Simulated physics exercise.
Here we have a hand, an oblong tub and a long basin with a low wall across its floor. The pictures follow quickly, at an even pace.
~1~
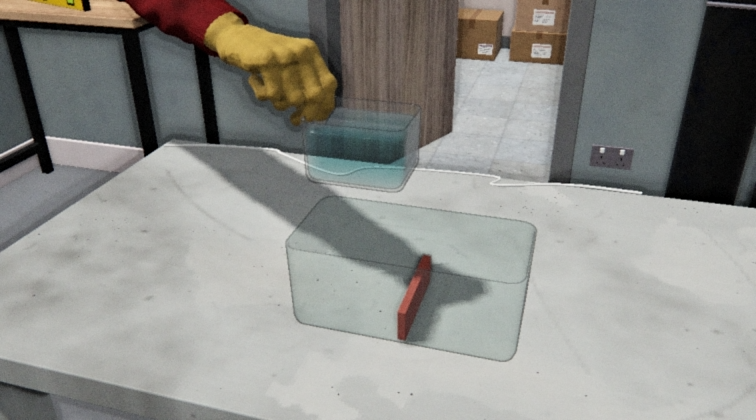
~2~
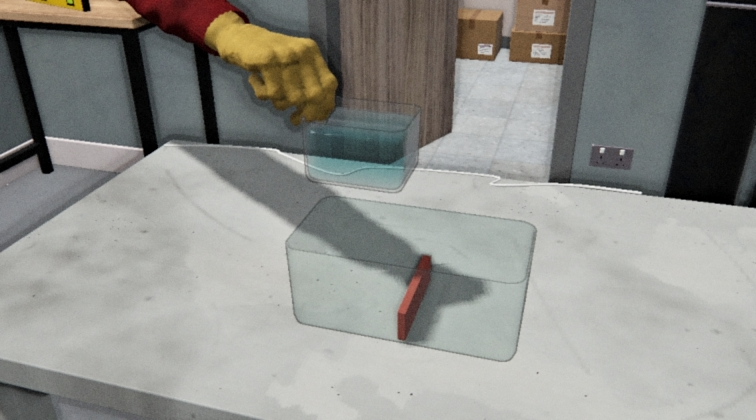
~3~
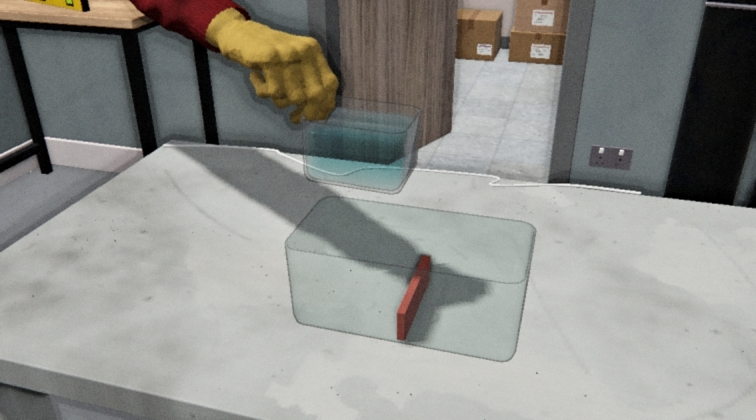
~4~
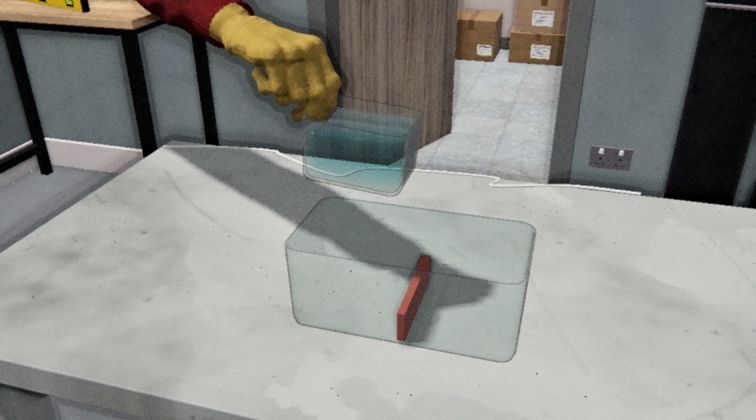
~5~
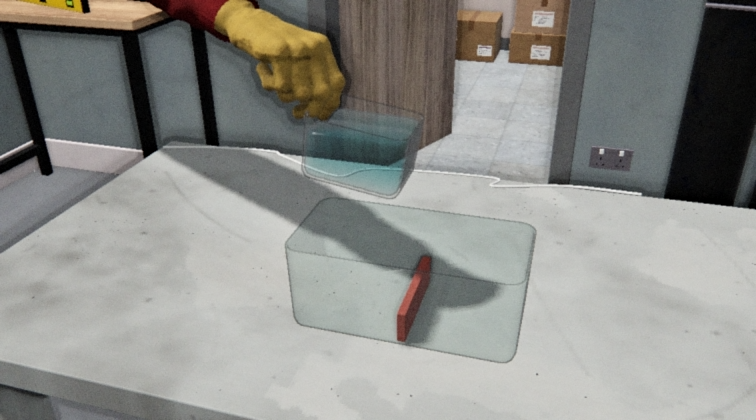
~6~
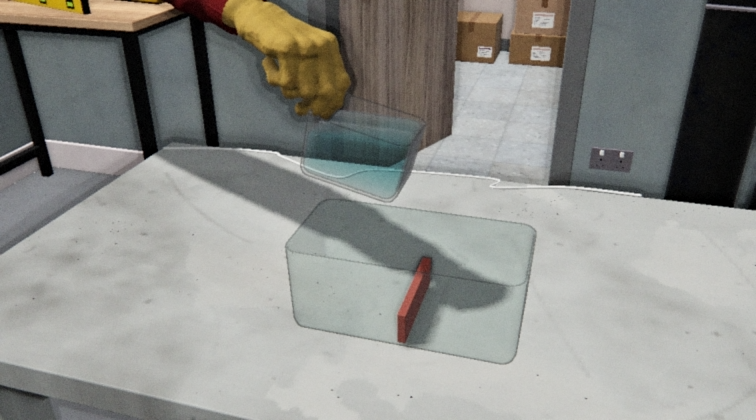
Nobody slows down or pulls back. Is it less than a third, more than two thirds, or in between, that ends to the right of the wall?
The share right of the wall is above two thirds.
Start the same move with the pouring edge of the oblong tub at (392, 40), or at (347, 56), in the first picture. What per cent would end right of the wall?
About 85 and 60 per cent.
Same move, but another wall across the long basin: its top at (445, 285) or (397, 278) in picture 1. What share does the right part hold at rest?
In turn 70 and 95 in a hundred.
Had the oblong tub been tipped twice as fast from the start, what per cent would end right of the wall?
Some 85 per cent.
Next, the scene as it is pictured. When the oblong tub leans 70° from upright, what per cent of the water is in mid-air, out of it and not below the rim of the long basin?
About 30 per cent.
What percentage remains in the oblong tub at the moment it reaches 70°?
Roughly 55 in a hundred.
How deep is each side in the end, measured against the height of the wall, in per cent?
Some 0 per cent left and 80 right.
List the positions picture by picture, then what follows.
In the first frame, it leans 0°; its right rim is at (413, 120); the water meets the walls at (317, 117) and (413, 127); the long basin's rim runs from (305, 220) to (532, 254); the wall's top is at (415, 283).
In the second frame, it leans 1°; its right rim is at (413, 120); the water meets the walls at (317, 117) and (413, 127).
In the third frame, it leans 2°; its right rim is at (414, 122); the water meets the walls at (317, 117) and (413, 128).
In the fourth frame, it leans 5°; its right rim is at (415, 125); the water meets the walls at (317, 117) and (414, 129).
In the fifth frame, it leans 8°; its right rim is at (416, 129); the water meets the walls at (319, 118) and (415, 130).
In the sixth frame, it leans 13°; its right rim is at (418, 135); the water meets the walls at (320, 121) and (418, 132).
A moment on, the oblong tub is tipped part way and 54 per cent is still to pour, 0 is left of the wall and 17 right of it.
Next, the oblong tub is tipped right over and 10 per cent is still to pour, 3 is left of the wall and 81 right of it.
Then the oblong tub is tipped right over and 0 per cent is still to pour, 6 is left of the wall and 92 right of it.
Later the oblong tub is tipped right over and 0 per cent is still to pour, 6 is left of the wall and 93 right of it.
Finally, 6 per cent lies left of the wall, 93 right of it and 1 outside.
